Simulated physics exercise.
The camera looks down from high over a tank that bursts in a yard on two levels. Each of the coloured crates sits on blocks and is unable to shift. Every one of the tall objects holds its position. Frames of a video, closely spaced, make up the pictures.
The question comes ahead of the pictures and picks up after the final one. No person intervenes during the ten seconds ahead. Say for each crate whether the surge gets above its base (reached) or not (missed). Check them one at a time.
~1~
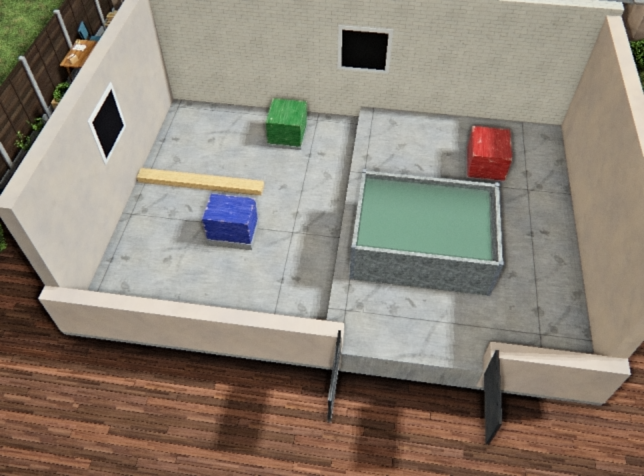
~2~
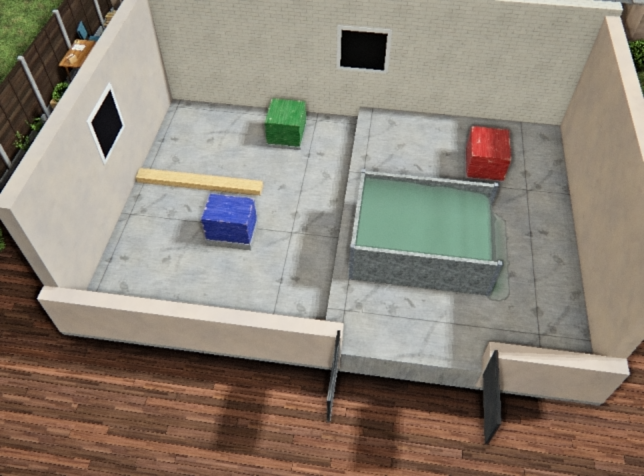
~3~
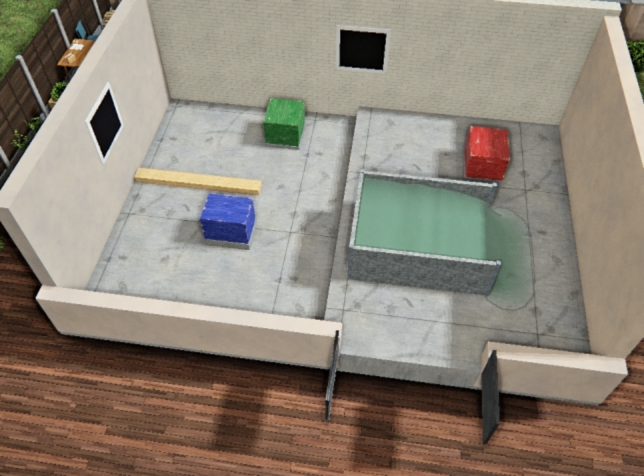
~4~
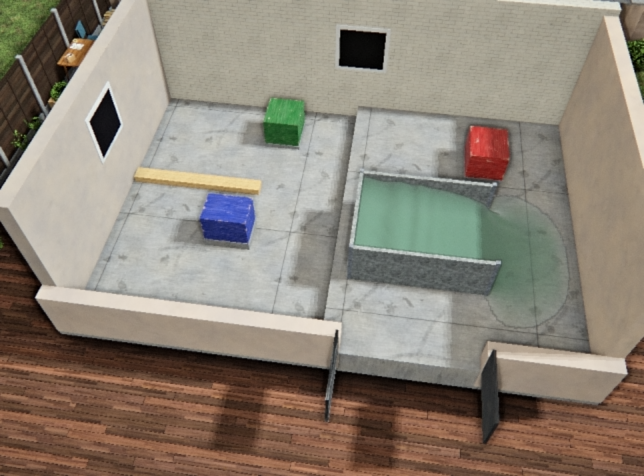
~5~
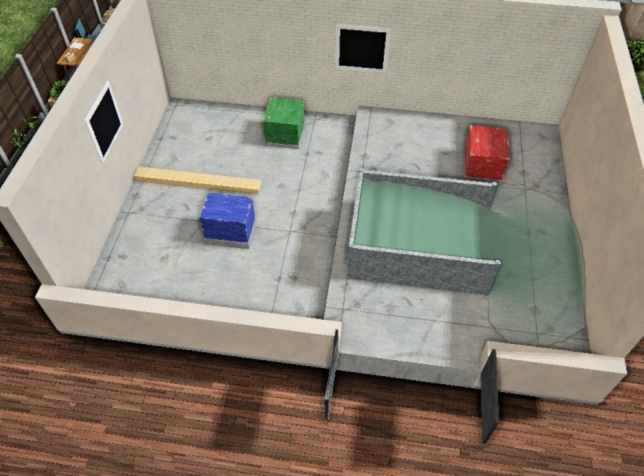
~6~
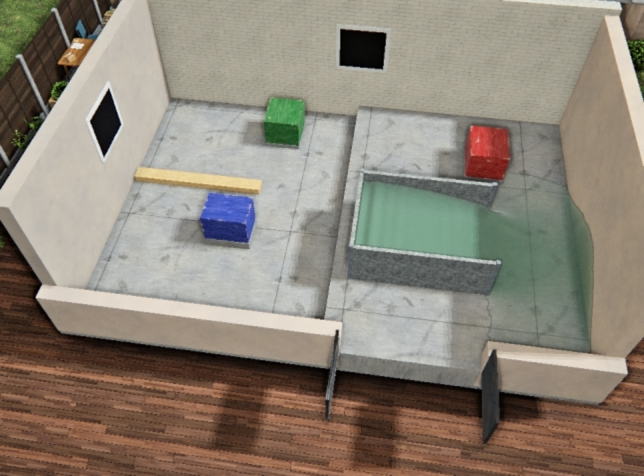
One by one: The blue crate will avoid the water; the green crate will meet the water; the red crate will meet the water.
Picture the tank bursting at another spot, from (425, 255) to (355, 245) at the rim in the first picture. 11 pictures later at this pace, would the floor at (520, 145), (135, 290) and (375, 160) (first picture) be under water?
The first point is unwetted, the second swamped, the third unwetted.
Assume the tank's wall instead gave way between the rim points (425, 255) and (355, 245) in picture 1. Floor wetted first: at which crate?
I'd go with the blue crate.
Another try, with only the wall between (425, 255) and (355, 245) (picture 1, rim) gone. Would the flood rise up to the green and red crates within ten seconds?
My reading: Green stays untouched, red stays untouched.
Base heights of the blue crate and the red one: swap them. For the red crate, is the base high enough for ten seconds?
The red crate gets flooded.
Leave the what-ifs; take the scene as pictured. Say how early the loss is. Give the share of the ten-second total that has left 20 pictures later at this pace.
Estimated share: Close to 20 %.
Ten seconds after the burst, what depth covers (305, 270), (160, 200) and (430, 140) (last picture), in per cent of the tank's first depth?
Roughly 6 per cent, 10 per cent and 2 per cent.
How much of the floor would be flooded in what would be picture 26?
That works out at 50 %.
A moment on, water covers 15 % of the floor; the blue crate not reached, the green crate not reached, the red crate water round its plinth.
Next, water covers 25 % of the floor; the blue crate not reached, the green crate not reached, the red crate water round its plinth.
Then, water covers 50 % of the floor; the blue crate water round its plinth, the green crate water round its plinth, the red crate water round its plinth.
Later, water covers 85 % of the floor; the blue crate water round its plinth, the green crate water round its plinth, the red crate water round its plinth.
In the end, water covers 95 % of the floor; the blue crate stayed above the water, the green crate was topped, the red crate was topped.
